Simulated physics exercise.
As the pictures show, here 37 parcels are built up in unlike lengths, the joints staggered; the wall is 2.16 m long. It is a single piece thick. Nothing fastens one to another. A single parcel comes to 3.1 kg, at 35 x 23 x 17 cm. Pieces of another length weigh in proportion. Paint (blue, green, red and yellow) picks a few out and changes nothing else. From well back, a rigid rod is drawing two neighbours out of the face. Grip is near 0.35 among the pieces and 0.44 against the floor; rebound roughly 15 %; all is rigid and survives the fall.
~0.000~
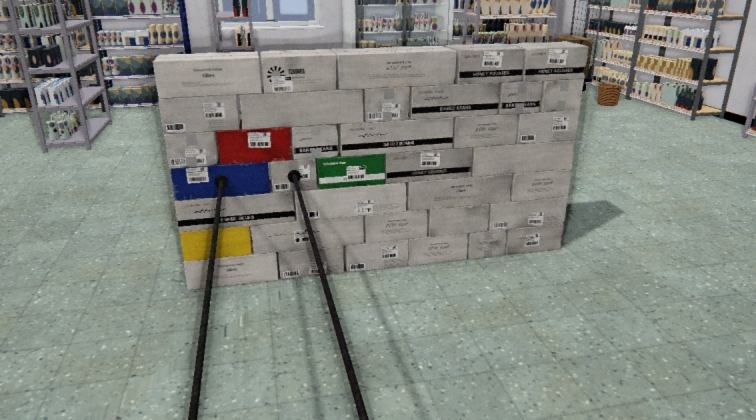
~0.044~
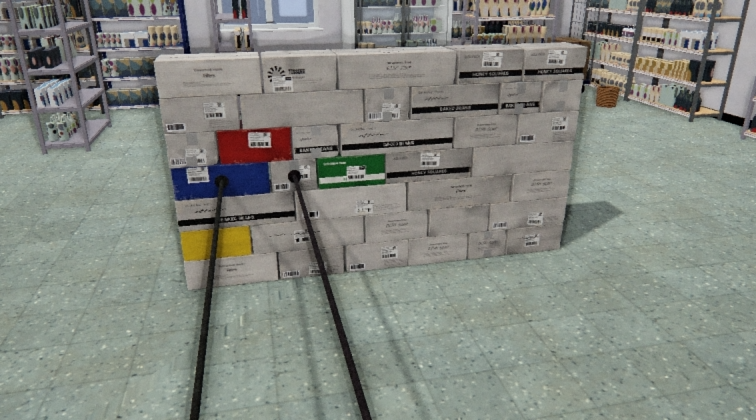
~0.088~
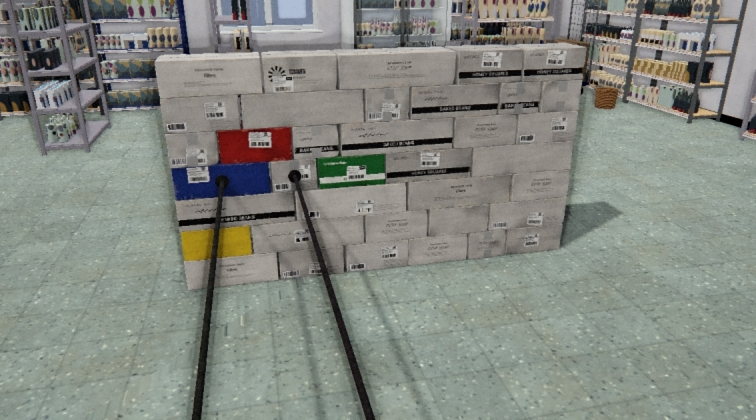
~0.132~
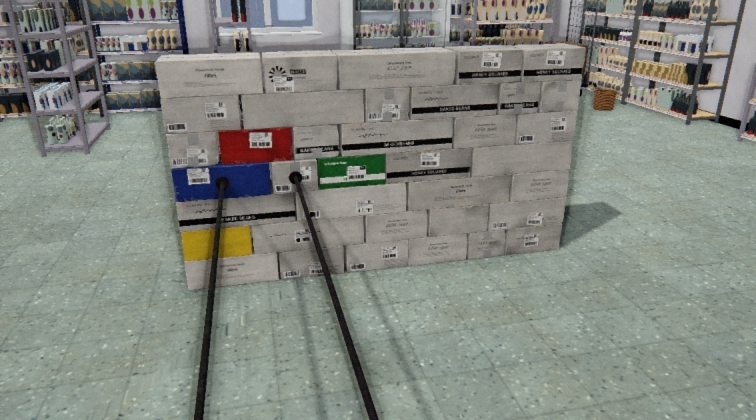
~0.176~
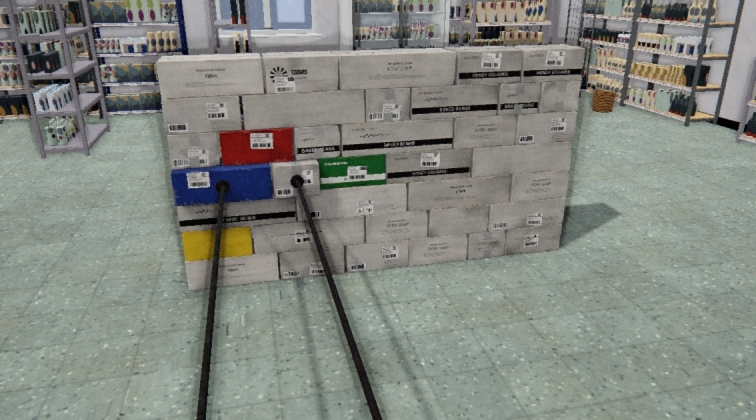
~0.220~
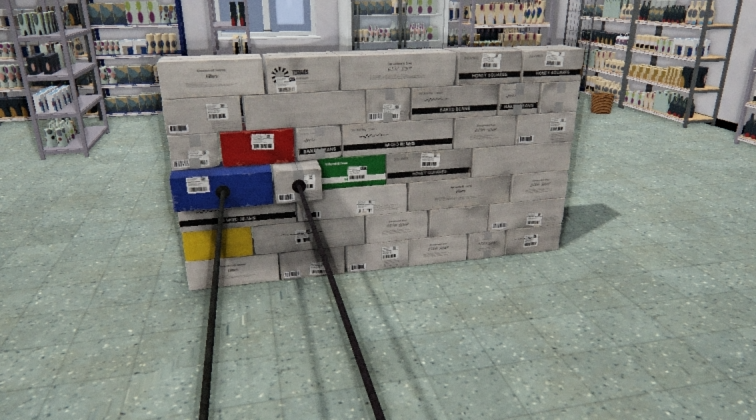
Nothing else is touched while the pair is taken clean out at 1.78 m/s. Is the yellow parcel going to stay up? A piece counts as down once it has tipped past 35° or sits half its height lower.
In the end the yellow parcel holds its level.
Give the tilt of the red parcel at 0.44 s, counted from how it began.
About 40°.
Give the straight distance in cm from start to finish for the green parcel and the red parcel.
Green 0, red 70.
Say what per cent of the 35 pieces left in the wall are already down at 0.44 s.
At that moment 10 per cent.
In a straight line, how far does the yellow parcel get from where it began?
Roughly 0 cm away.
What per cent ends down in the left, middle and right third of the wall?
Left 30, middle 0, right 0 per cent.
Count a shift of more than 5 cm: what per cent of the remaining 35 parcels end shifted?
It is 10 per cent.
Around 0.44 s, 3 of the 35 other parcels down; yellow parcel unmoved; red parcel tipped 39°, 11 cm lower.
Around 0.90 s, 4 of the 35 other parcels down; yellow parcel unmoved; red parcel on its side.
Finally (1.8 s), 4 of the 35 other parcels down; yellow parcel unmoved; red parcel on its side; green parcel unmoved. Seen by the last camera, middles, yellow parcel near (220, 235), red parcel near (285, 277).
